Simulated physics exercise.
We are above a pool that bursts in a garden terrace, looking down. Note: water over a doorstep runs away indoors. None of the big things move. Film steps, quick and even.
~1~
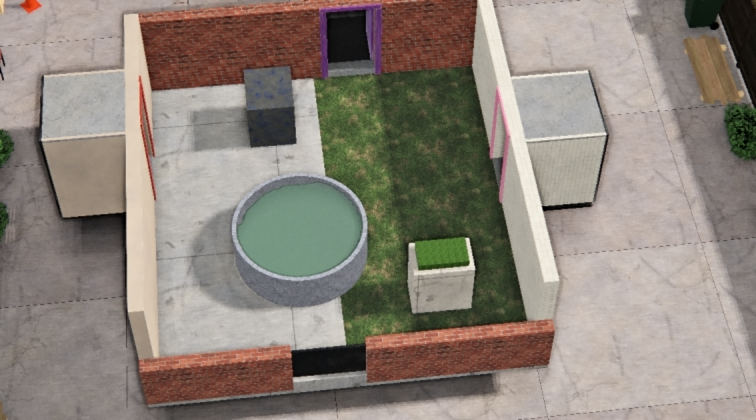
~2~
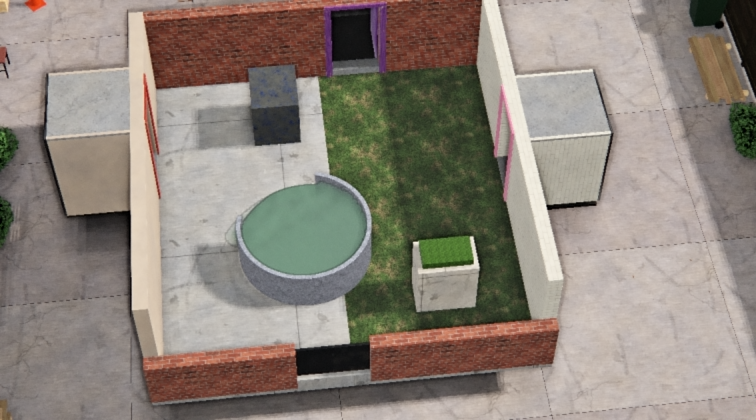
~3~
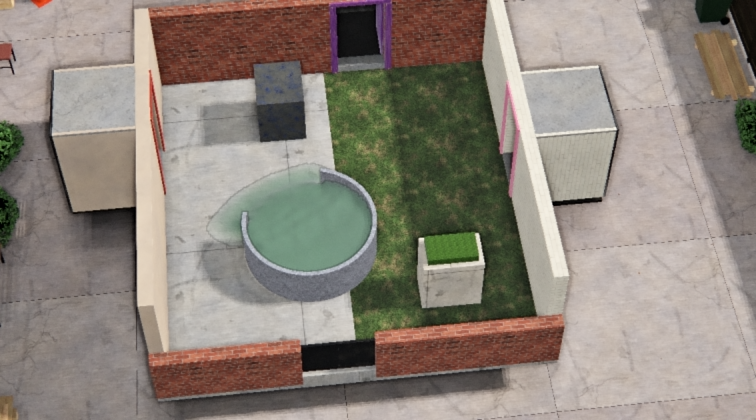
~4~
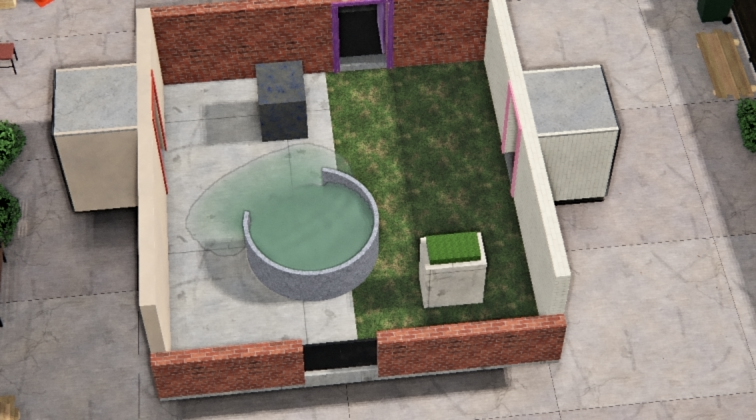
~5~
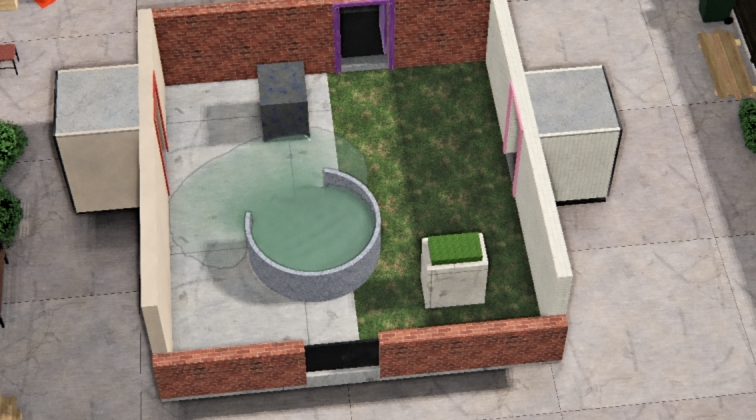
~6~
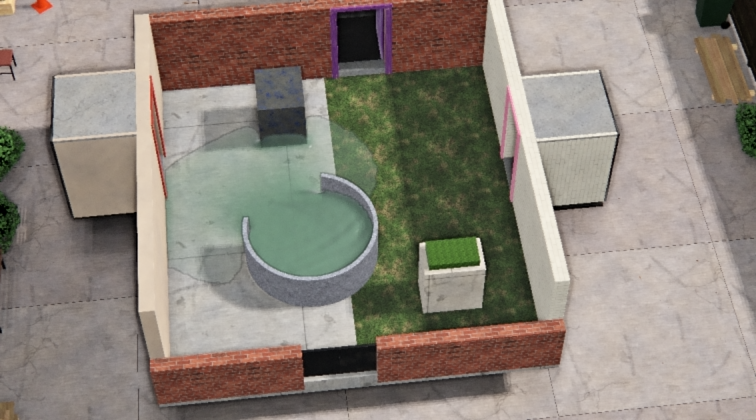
On a walled garden terrace seen from above, a round pool of green water sits whole, then its far-side wall opens and water pours through the gap, spreading across the pale paving toward the left wall and onto the grass edge.
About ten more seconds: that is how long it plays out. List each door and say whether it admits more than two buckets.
Pink door - admits more than two; red door - admits more than two; purple door - admits no more than two.
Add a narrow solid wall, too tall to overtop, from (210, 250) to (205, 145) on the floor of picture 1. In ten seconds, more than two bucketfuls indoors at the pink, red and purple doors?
In that case pink tops the limit, red stays short and purple stays short.
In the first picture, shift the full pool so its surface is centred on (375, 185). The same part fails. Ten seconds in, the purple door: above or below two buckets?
My take: Purple overshoots the threshold.
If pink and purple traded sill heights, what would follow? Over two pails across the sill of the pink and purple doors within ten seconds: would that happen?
After the swap the pink door stays in check and the purple door breaks the limit.
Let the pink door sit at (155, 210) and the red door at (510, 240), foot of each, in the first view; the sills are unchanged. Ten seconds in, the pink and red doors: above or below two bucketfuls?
The pink door overflows, and the red door falls short.
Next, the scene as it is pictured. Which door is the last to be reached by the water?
From what the pictures show, it's the pink-painted one.
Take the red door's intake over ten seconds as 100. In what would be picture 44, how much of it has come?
My estimate: Close to 100 per cent.
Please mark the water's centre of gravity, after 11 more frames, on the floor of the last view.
Near (263, 188).
A moment on, water covers 30 % of the floor; the pink door not reached, the red door over two buckets in, the purple door not reached.
Next, water covers 40 % of the floor; the pink door not reached, the red door far over two buckets in, the purple door wet at the sill, nothing in.
Then, water covers 60 % of the floor; the pink door not reached, the red door far over two buckets in, the purple door wet at the sill, nothing in.
Later, water covers 80 % of the floor; the pink door under two buckets in, the red door far over two buckets in, the purple door under two buckets in.
In the end, water covers 100 % of the floor; the pink door over two buckets in, the red door far over two buckets in, the purple door under two buckets in.
